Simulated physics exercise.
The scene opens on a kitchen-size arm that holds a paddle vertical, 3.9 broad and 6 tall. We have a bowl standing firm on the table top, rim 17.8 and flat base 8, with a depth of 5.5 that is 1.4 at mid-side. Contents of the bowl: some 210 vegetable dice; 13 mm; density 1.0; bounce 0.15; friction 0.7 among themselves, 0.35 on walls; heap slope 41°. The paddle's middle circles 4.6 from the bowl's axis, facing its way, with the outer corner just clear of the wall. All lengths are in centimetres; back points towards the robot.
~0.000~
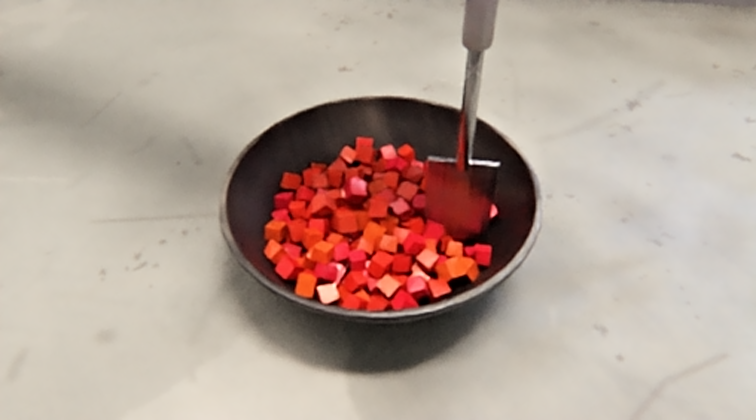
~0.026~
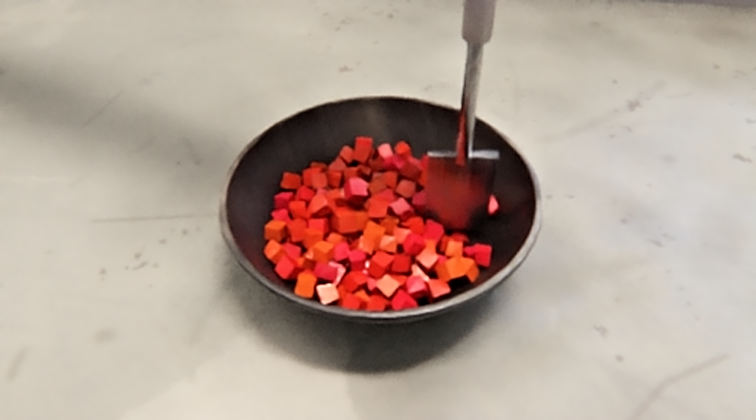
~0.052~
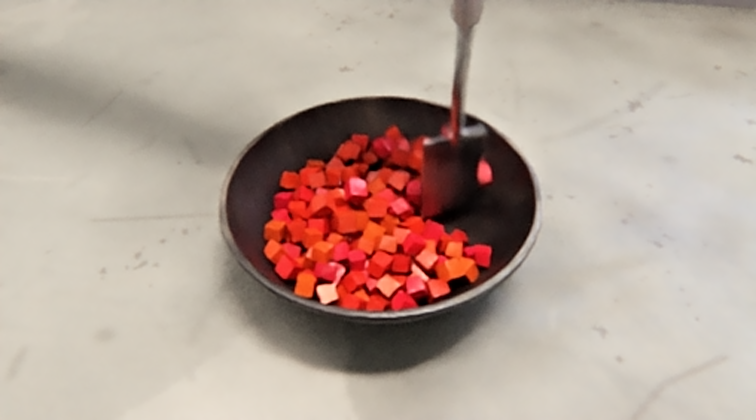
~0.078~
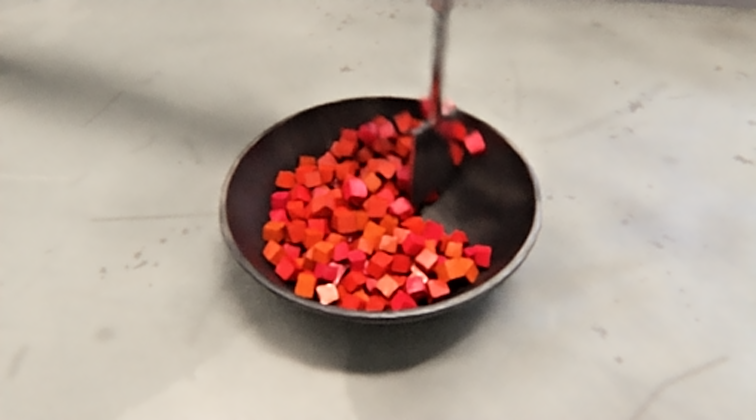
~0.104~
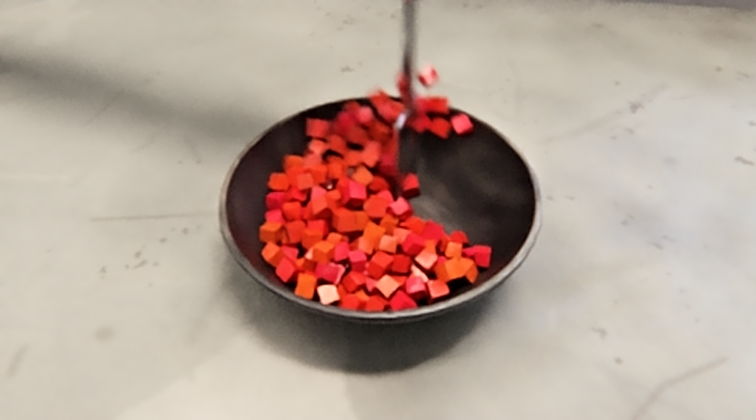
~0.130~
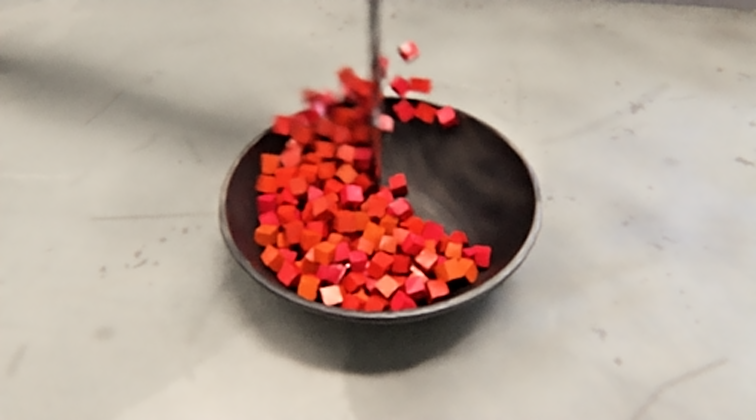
A dark bowl of red and orange cubes sat on a gray tabletop while a paddle swept around its far side from right to left, pushing cubes up and tossing a few above the rim.
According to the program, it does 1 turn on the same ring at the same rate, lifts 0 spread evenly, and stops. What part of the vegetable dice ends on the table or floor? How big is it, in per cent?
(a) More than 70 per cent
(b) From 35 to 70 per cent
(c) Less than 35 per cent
From 35 to 70 per cent.
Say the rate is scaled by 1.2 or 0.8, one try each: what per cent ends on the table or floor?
It would be some 55 and 35 percent respectively.
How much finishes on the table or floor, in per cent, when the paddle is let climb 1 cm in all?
40 per cent, roughly.
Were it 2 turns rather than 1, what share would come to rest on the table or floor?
Then about 70 per cent.
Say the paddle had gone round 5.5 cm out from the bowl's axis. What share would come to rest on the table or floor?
Around 35 in a hundred, in that case.
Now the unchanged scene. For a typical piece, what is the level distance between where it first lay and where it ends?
Something near 11 cm, measured level.
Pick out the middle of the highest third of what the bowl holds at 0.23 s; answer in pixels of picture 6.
I'd put it at around (287, 241).
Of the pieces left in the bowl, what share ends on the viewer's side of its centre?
It comes to near 20 percent.
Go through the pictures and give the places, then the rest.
In the first frame, paddle neck at (466, 139), 0° round; upper third of the load around (374, 213), from x 275 to 490, top at y 145; 208 in the bowl.
In the second frame, paddle neck at (466, 132), 8° round; upper third of the load around (374, 209), from x 275 to 490, top at y 145.
In the third frame, paddle neck at (457, 113), 30° round; upper third of the load around (378, 189), from x 275 to 485, top at y 135.
In the fourth frame, paddle neck at (436, 97), 54° round; upper third of the load around (377, 174), from x 275 to 480, top at y 105.
In the fifth frame, paddle neck at (408, 88), 79° round; upper third of the load around (358, 162), from x 270 to 480, top at y 75; 207 in the bowl, 1 in flight or on the tool.
In the sixth frame, paddle neck at (375, 85), 103° round; upper third of the load around (337, 150), from x 265 to 480, top at y 50; 205 in the bowl, 3 in flight or on the tool.
By 0.23 s, 198° round, highest piece 9 above the table; 177 in the bowl, 4 on the table or floor, 27 in flight or on the tool.
By 0.33 s, 294° round, highest piece 9 above the table; 144 in the bowl, 28 on the table or floor, 36 in flight or on the tool.
By 0.58 s, 0° round, highest piece 6 above the table; 118 in the bowl, 89 on the table or floor, 1 in flight or on the tool.
By 1.28 s, 0° round, highest piece 5 above the table; 118 in the bowl, 90 on the table or floor.
Final count, 118 in the bowl, 90 on the table or floor. That is 43 % on the table or floor.
